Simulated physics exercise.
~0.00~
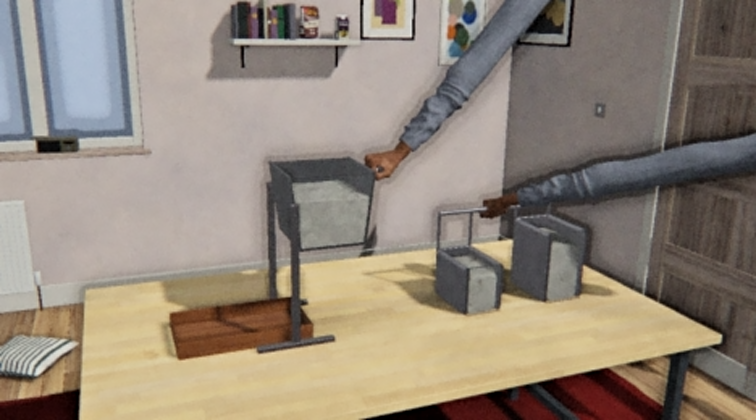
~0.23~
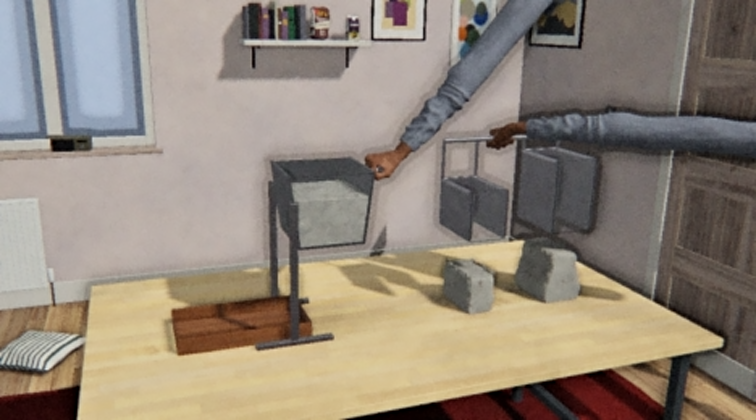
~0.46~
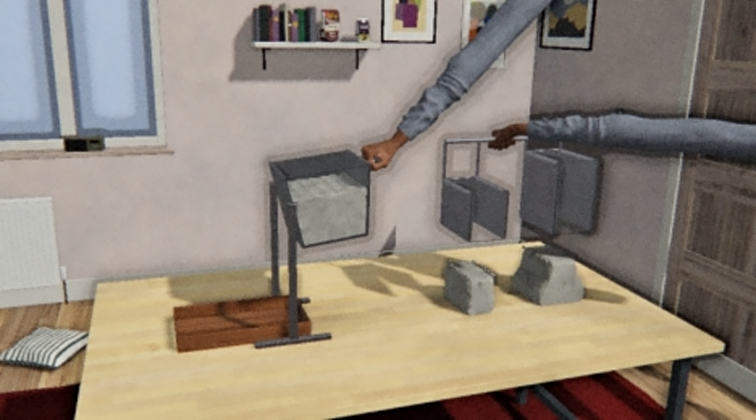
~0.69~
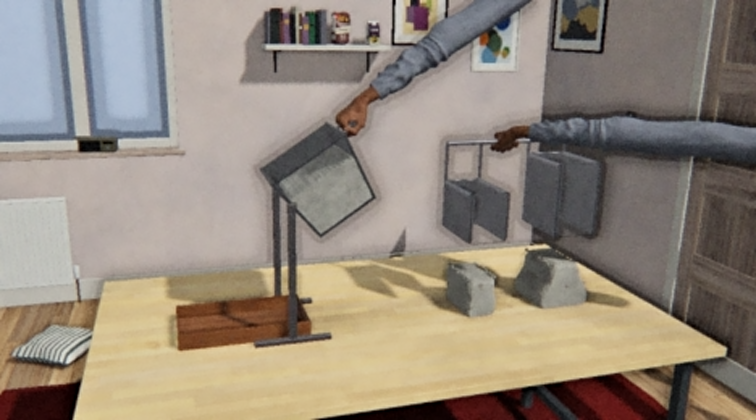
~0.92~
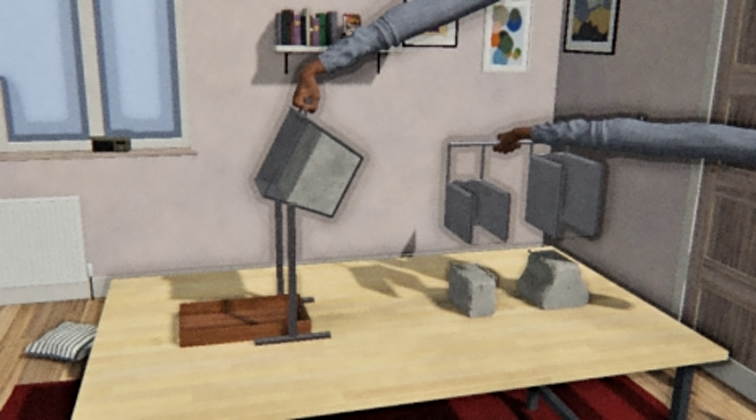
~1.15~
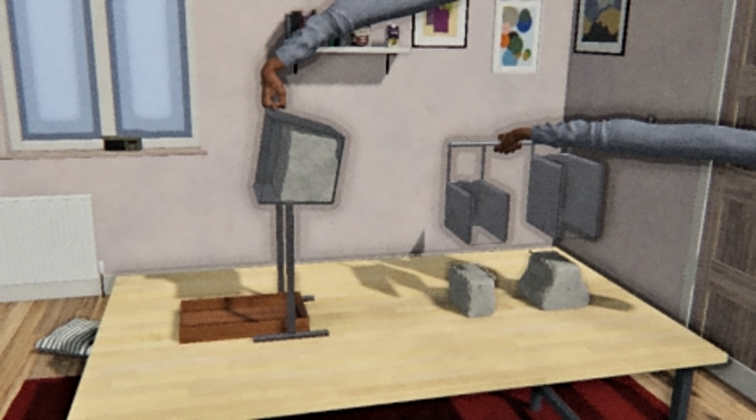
A hand lifted the metal casings off two grey blocks on a table, the right one slumping a little, then another hand swung a trough of grey paste on a stand steeply over leftwards.
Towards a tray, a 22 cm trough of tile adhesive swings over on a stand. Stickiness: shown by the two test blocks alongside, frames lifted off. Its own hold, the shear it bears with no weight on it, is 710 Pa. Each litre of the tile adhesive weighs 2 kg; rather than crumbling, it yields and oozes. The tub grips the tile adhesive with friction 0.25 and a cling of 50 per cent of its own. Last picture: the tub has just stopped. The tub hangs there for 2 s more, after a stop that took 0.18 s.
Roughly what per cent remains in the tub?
About 100 %.
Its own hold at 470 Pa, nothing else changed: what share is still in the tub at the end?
Around 70 per cent.
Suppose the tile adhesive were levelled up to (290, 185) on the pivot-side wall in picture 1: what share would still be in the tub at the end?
That gives some 65 %.
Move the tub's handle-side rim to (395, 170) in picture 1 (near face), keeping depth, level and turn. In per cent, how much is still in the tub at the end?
The tub would end up holding some 65 % of it.
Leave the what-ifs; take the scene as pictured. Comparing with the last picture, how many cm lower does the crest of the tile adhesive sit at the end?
5 cm or so.
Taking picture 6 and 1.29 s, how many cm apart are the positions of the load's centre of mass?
I'd put the distance at about 2 centimetres.
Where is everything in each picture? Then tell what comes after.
The first frame shows handle-side rim at (373, 172), tilt 0 degrees; crest of the tile adhesive at (361, 197); block heights 14 cm, 21 cm (left to right).
The second frame shows handle-side rim at (372, 172), tilt 0 degrees; crest of the tile adhesive at (360, 197); block heights 14 cm, 18 cm (left to right).
The third frame shows handle-side rim at (368, 164), tilt 7 degrees; crest of the tile adhesive at (361, 190); block heights 14 cm, 16 cm (left to right).
The fourth frame shows handle-side rim at (343, 135), tilt 33 degrees; crest of the tile adhesive at (350, 159); block heights 14 cm, 16 cm (left to right).
The fifth frame shows handle-side rim at (302, 118), tilt 63 degrees; crest of the tile adhesive at (324, 135); block heights 14 cm, 16 cm (left to right).
The sixth frame shows handle-side rim at (272, 119), tilt 80 degrees; crest of the tile adhesive at (296, 133); block heights 14 cm, 16 cm (left to right).
After 1.29 s, the tub is at 80 degrees and holds 100 %.
After 1.46 s, the tub is at 80 degrees and holds 100 %.
After 1.63 s, the tub is at 80 degrees and holds 100 %.
After 1.80 s, the tub is at 80 degrees and holds 100 %.
After 3.15 s, the tub is at 80 degrees and holds 100 %.
